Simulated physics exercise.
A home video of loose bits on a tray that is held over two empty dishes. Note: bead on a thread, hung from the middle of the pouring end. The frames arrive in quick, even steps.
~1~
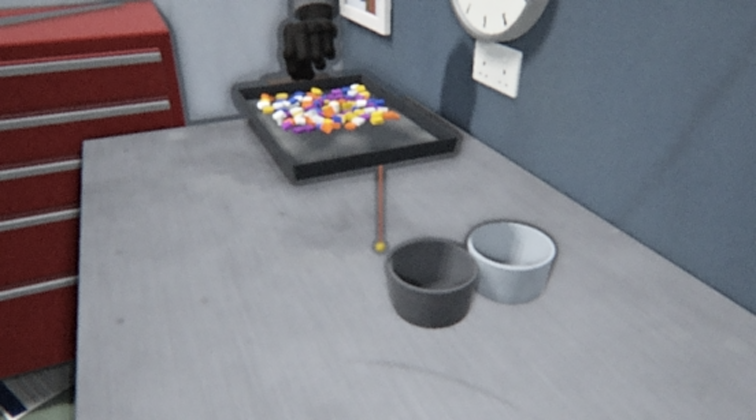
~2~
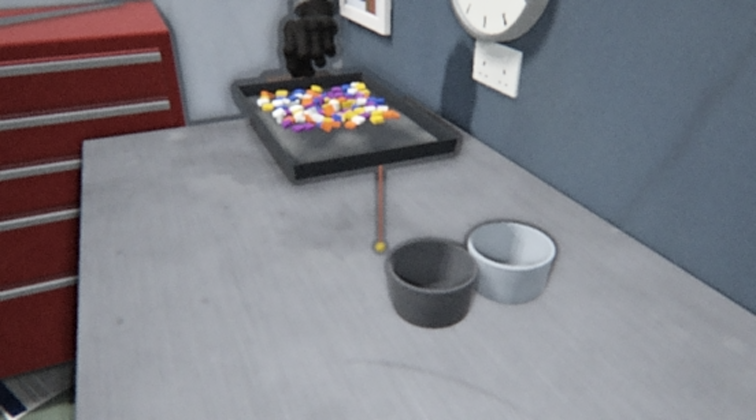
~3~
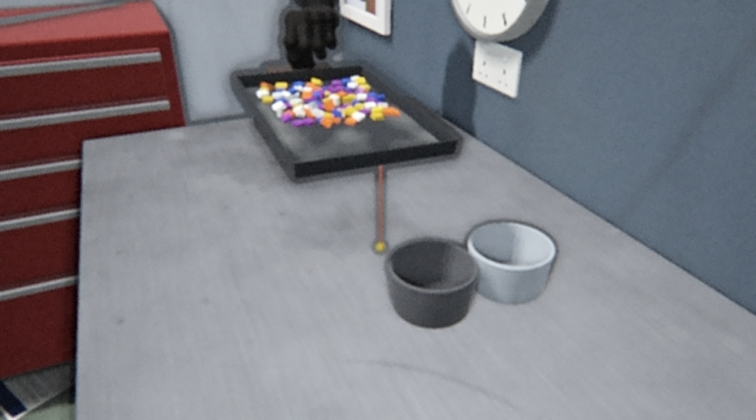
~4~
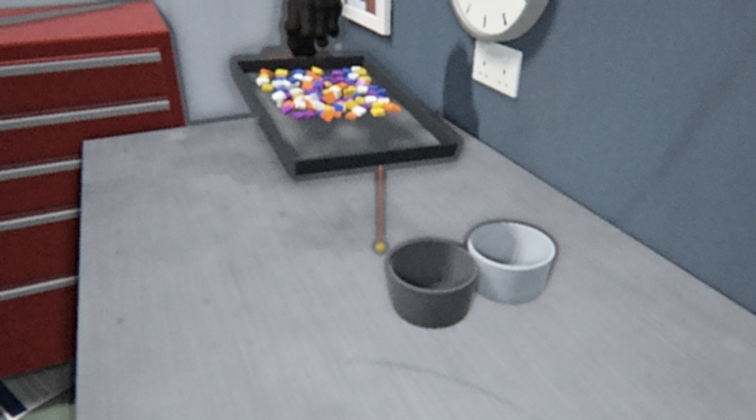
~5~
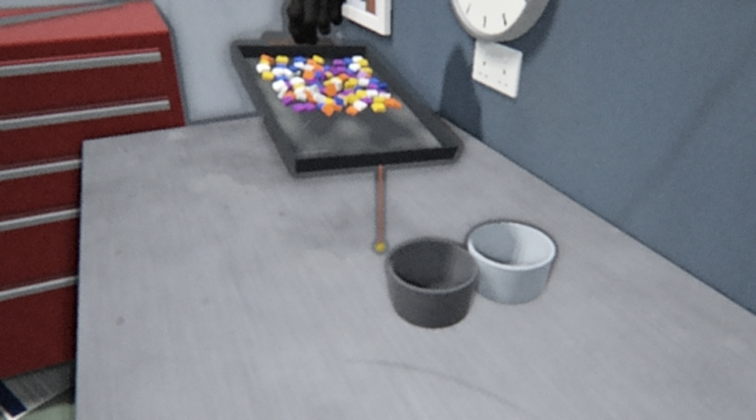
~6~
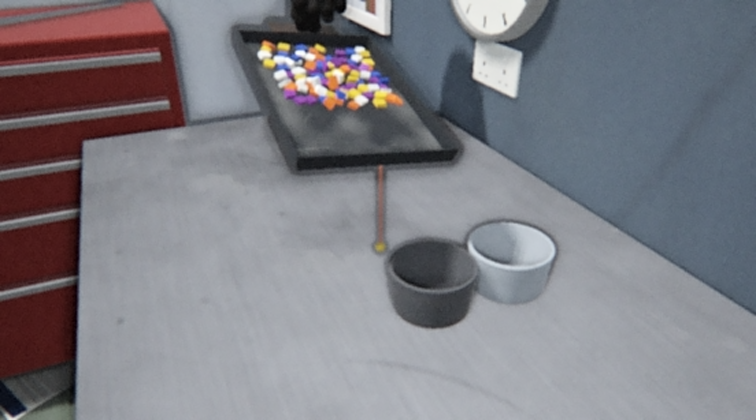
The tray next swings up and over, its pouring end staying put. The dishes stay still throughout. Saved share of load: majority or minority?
Majority.
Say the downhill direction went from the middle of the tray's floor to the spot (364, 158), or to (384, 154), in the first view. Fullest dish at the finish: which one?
The first try: The left dish. The second: The left-hand dish.
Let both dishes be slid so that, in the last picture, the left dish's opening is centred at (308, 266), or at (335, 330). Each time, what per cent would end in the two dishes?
First try: Roughly 20 per cent; second try: Roughly 0 per cent.
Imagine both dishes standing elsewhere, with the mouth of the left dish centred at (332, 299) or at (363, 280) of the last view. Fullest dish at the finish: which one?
The first time it is the dish to the right, and the second time it is the dish to the right.
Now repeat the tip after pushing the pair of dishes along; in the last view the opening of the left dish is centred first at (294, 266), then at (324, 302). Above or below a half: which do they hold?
First try: A minority; second try: A minority.
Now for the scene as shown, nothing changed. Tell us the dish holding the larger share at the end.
The one you want is the left of the two.
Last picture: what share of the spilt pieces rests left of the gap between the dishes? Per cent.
It comes to near 100 percent of the spill.
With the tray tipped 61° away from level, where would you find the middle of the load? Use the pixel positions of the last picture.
I'd mark it close to (414, 138).
Just after the last frame, tray tipped steeply; almost all on the tray; just a few in the right dish; about a tenth in the air.
A moment on, tray tipped past a quarter turn; the larger part on the tray; roughly a quarter in the left dish; just a few in the right dish; about a tenth outside both; just a few in the air.
Further on, tray tipped past a quarter turn; roughly two thirds in the left dish; just a few in the right dish; roughly a quarter outside both.
When it is over, tray tipped past a quarter turn; roughly two thirds in the left dish; just a few in the right dish; roughly a quarter outside both.
